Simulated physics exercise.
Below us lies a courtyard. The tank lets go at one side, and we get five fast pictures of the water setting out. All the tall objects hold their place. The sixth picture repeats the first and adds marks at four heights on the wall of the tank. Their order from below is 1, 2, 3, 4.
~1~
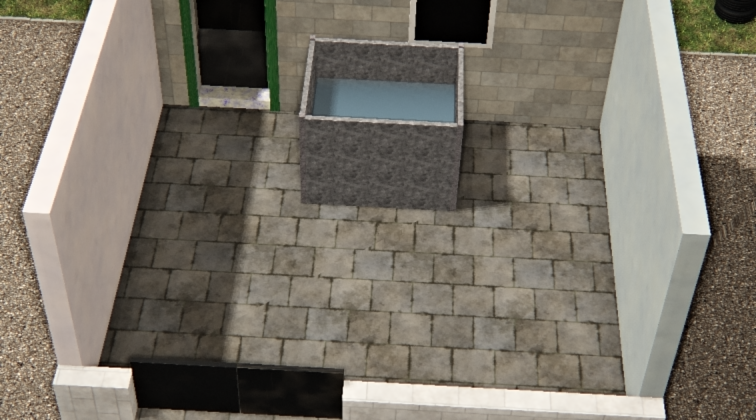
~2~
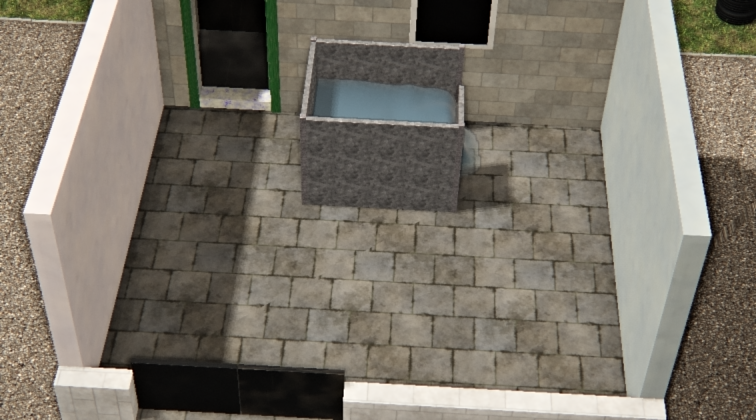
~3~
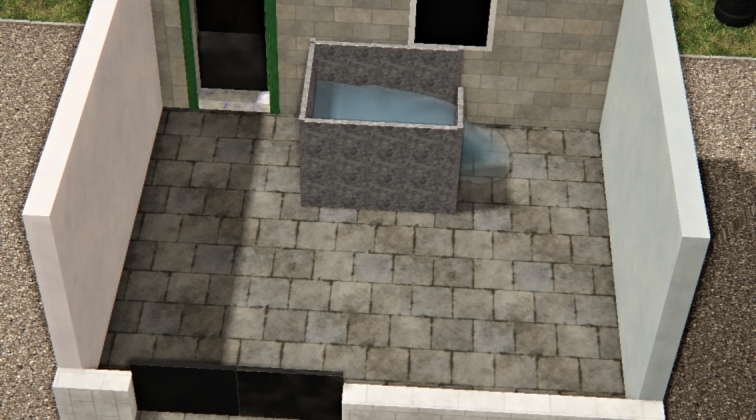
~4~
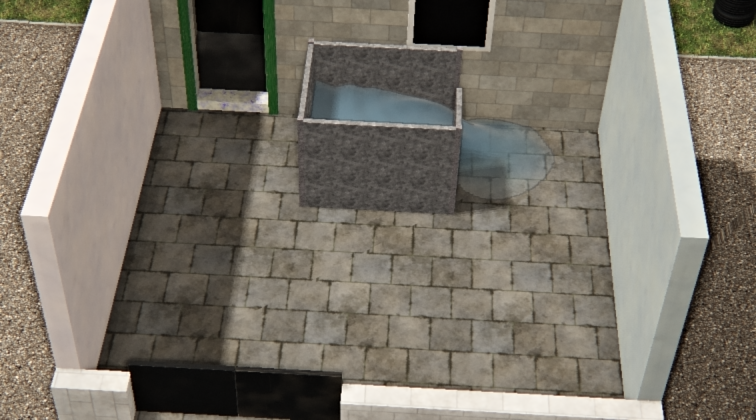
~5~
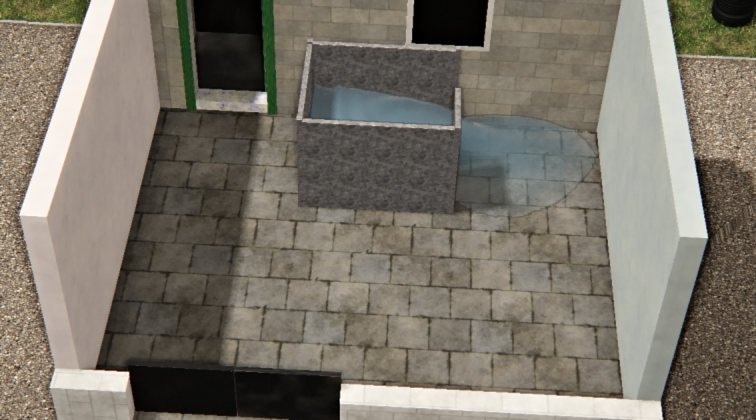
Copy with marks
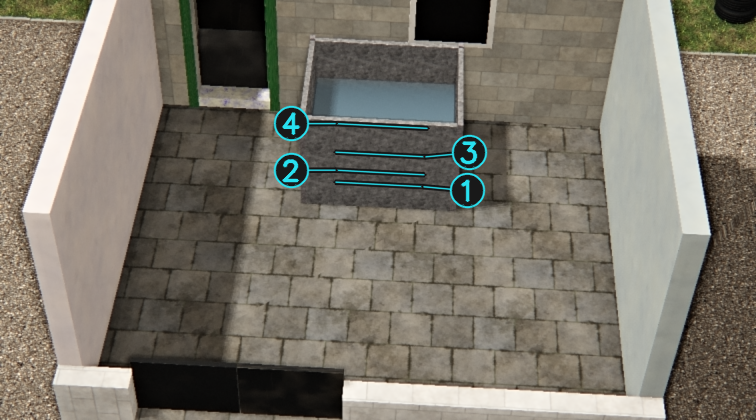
Water pours out of the right side of a grey stone tank and spreads across the paving.
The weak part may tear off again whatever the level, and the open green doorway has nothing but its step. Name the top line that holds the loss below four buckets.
3 will do.
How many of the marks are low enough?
Three.
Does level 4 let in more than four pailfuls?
Yes, it does.
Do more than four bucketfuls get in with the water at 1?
No.
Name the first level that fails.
It is 4.
On the marked copy, 1 at (379, 184); 2 at (379, 172); 3 at (380, 154); 4 at (381, 125); from the bottom up 1, 2, 3, 4.
If 1 is chosen, nothing gets over.
If 2 is chosen, nothing gets over.
If 3 is chosen, a splash gets over, under a bucket.
If 4 is chosen, about 11 bucketfuls get in.
